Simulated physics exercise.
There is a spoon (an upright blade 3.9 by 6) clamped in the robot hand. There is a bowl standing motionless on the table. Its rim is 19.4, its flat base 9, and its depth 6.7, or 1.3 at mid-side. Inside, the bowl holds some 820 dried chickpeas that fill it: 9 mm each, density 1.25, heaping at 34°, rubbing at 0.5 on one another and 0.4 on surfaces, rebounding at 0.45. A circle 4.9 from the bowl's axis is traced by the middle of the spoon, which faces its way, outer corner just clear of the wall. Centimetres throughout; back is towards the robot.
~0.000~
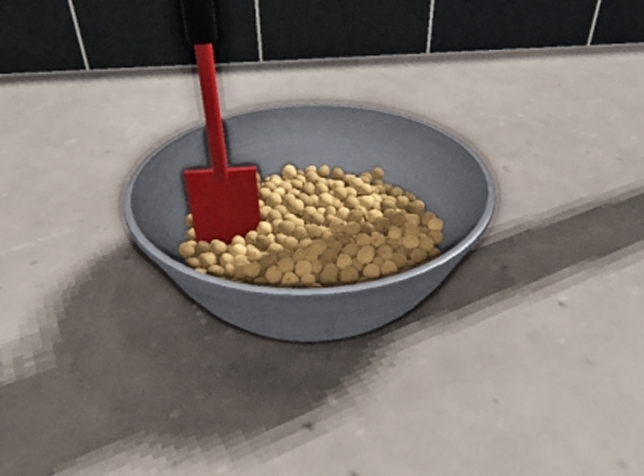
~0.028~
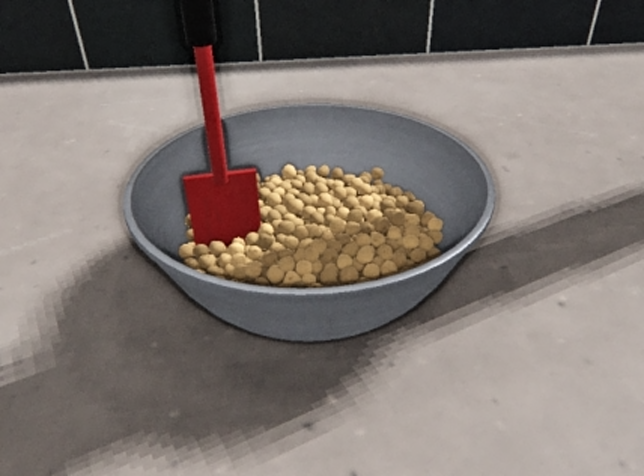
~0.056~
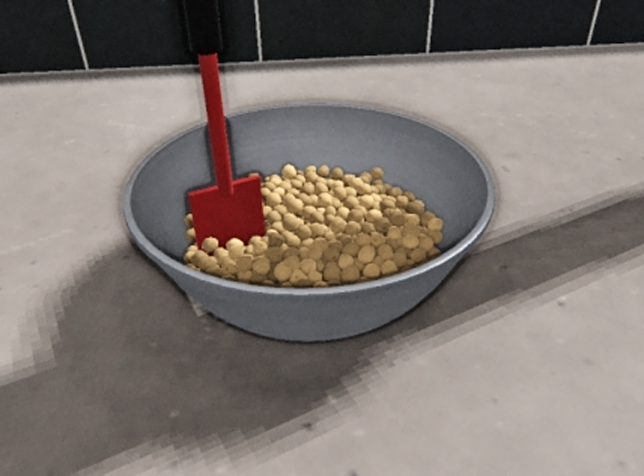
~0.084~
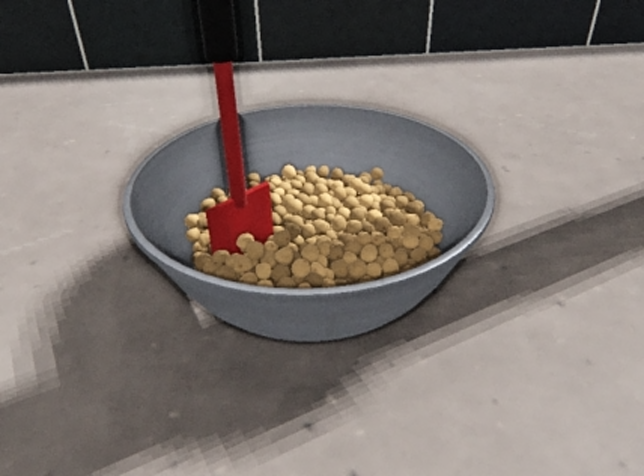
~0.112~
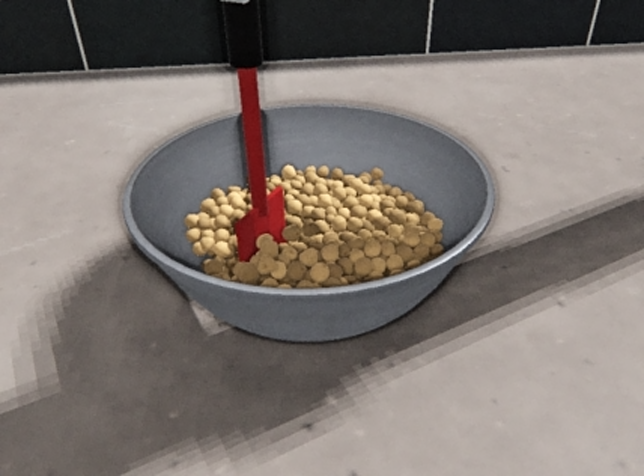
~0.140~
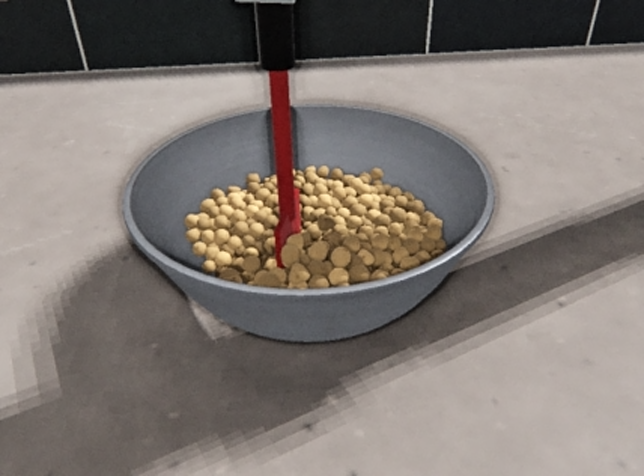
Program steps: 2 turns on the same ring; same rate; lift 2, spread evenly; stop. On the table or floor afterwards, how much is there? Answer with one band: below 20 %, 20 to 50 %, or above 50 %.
Below 20 %.
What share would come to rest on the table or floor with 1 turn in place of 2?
Then some 5 per cent.
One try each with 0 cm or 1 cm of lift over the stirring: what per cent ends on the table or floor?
Some 20 and 10 per cent.
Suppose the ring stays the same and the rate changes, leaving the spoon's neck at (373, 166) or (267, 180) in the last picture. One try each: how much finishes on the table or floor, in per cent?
First try: About 30 %; second try: About 5 %.
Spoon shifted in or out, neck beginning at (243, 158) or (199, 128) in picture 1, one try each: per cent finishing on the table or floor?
Roughly 0 % and 5 %.
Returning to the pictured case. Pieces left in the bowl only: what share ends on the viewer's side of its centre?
45 %.
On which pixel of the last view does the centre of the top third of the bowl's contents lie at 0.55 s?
Upper-third centre: Approx. (218, 205) px.
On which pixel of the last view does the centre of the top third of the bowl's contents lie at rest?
Near (319, 217).
By 0.55 s, 327° round, highest piece 9 above the table; 781 in the bowl, 28 on the table or floor, 7 in flight or on the tool.
By 0.97 s, 221° round, highest piece 8 above the table; 765 in the bowl, 51 on the table or floor.
By 1.38 s, 0° round, highest piece 6 above the table; 765 in the bowl, 51 on the table or floor.
By 2.08 s, 0° round, highest piece 6 above the table; 765 in the bowl, 51 on the table or floor.
Final count, 765 in the bowl, 51 on the table or floor. That is 6 % on the table or floor.
